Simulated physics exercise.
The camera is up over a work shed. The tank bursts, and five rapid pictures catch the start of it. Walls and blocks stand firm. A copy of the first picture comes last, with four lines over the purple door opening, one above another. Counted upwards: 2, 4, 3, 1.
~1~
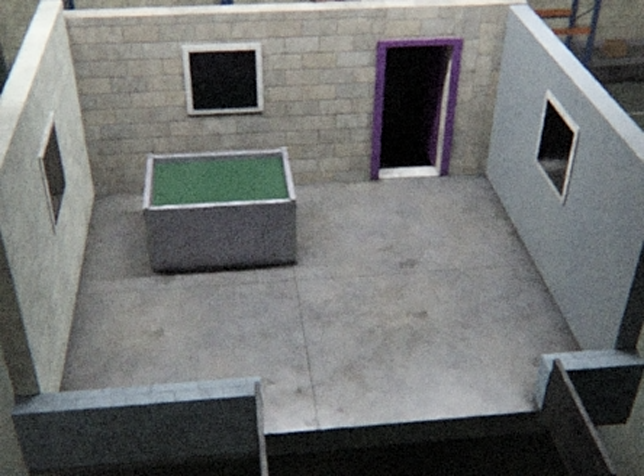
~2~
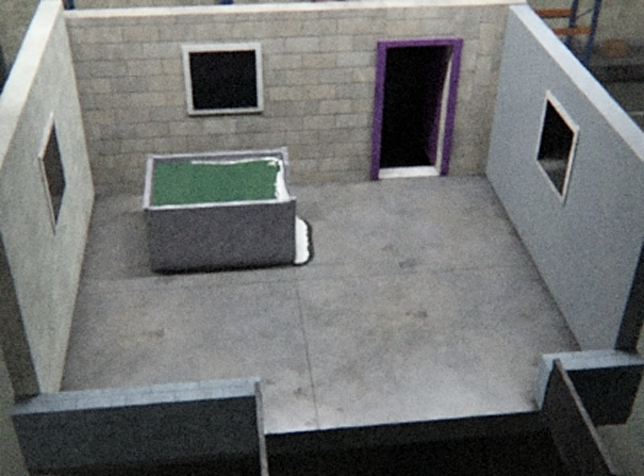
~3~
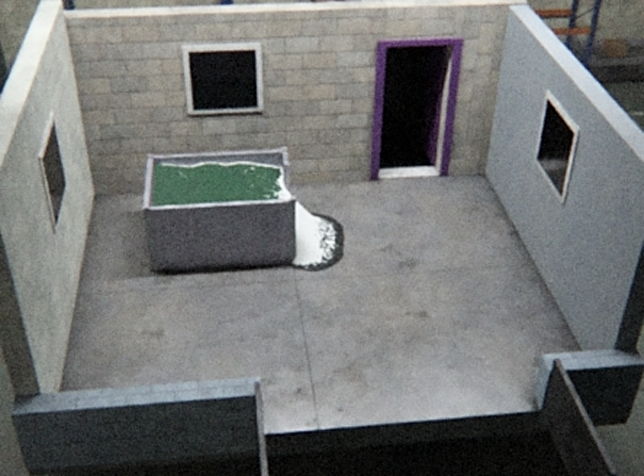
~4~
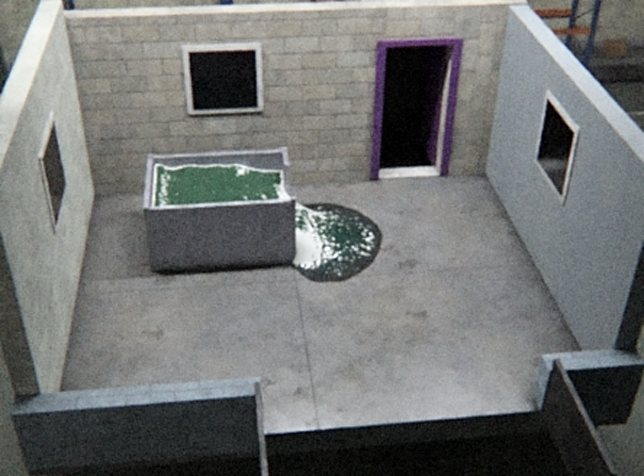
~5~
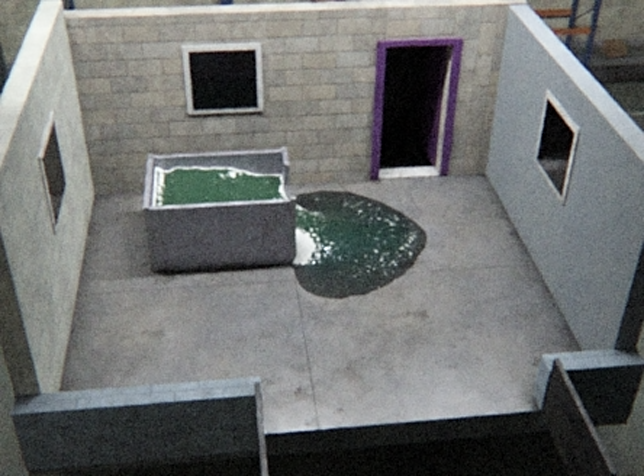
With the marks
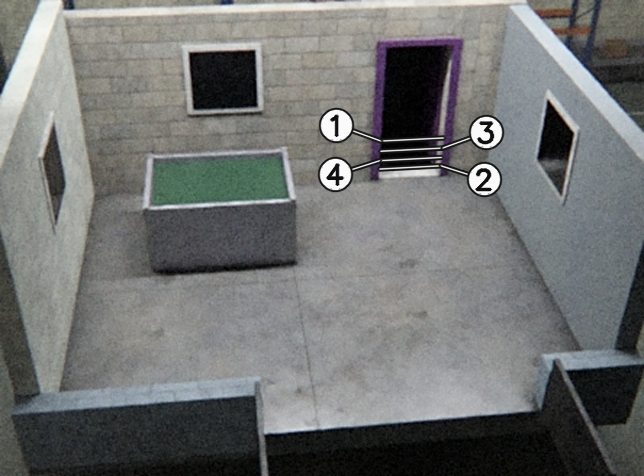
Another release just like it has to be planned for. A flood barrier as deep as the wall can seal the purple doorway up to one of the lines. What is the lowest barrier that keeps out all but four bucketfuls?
Take 2.
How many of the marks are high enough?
All of them.
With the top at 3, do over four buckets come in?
No, that is safe.
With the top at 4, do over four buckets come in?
No.
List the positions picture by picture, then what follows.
The first picture shows water in the tank at rest, its middle at (219, 183); foot of the purple doorway at (409, 177); open gate at (404, 361).
In the second picture, 1 % of the ground under water, visible out to (297, 245).
In the third picture, 3 % of the ground under water, visible out to (327, 219).
In the fourth picture, 7 % of the ground under water, visible out to (369, 224).
In the fifth picture, 13 % of the ground under water, visible out to (420, 239).
In white, 1 at (412, 139); 2 at (410, 167); 3 at (411, 149); 4 at (410, 159); from the bottom up 2, 4, 3, 1.
For mark 1, nothing gets over.
For mark 2, a splash gets over, under a bucket.
For mark 3, nothing gets over.
For mark 4, nothing gets over.
